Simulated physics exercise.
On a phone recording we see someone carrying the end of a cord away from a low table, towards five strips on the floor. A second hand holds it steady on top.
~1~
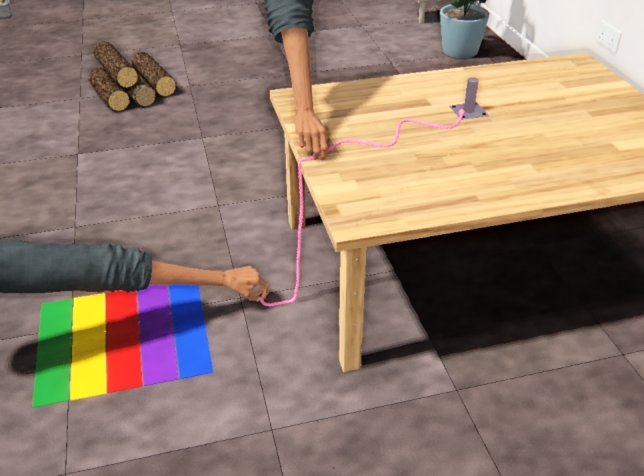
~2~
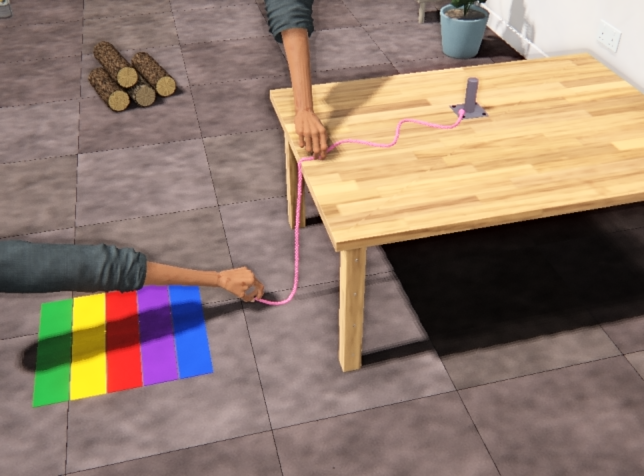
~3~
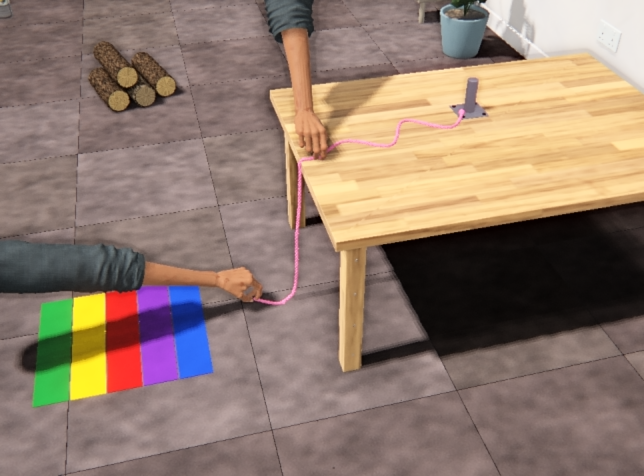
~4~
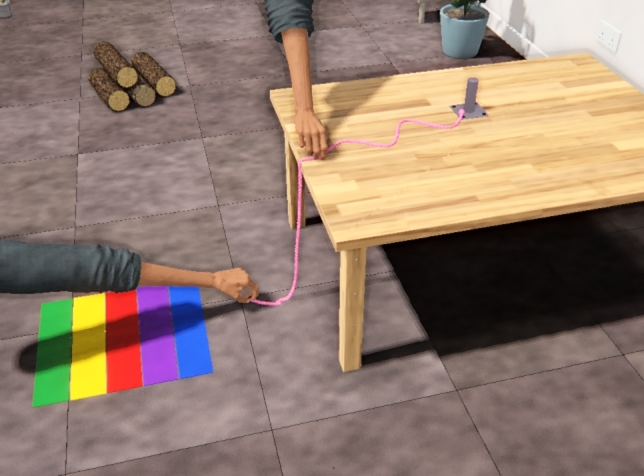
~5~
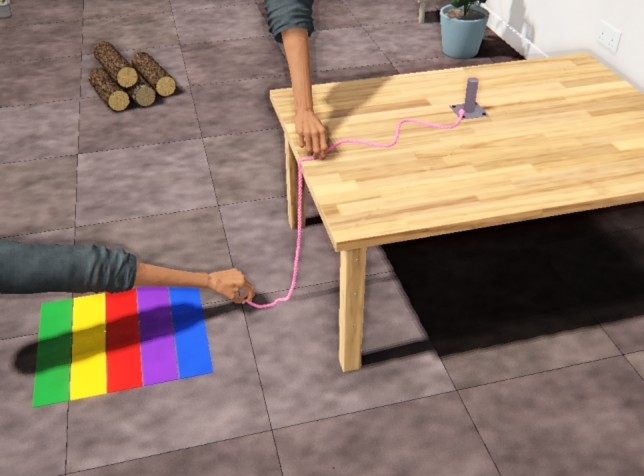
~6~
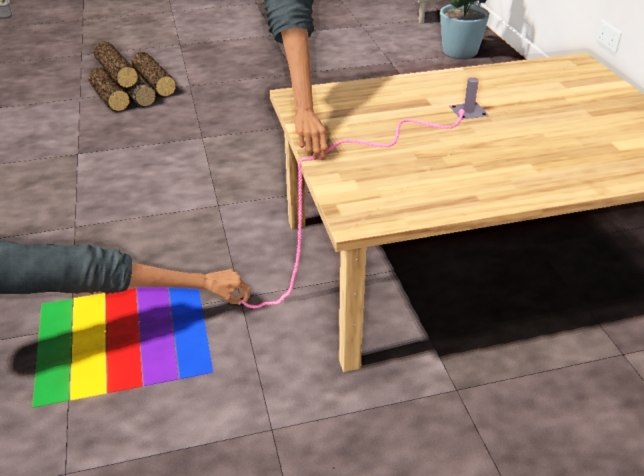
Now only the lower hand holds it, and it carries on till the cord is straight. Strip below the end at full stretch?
Yellow.
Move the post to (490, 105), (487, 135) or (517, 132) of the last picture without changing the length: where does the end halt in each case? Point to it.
Try by try: (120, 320), (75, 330) and (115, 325).
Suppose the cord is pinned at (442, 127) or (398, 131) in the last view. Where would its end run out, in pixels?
Roughly (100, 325) and (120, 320).
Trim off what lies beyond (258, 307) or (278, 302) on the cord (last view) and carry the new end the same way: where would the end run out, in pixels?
Taking the tries in order, the answers are (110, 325) and (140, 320).
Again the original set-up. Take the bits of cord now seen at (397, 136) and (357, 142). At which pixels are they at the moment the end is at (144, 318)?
They end up close to (358, 135) and (309, 147).
Soon after, end near (145, 318); over purple.
Then, end near (105, 325); over red.
At full stretch, end near (81, 329); over yellow. The yellow one.
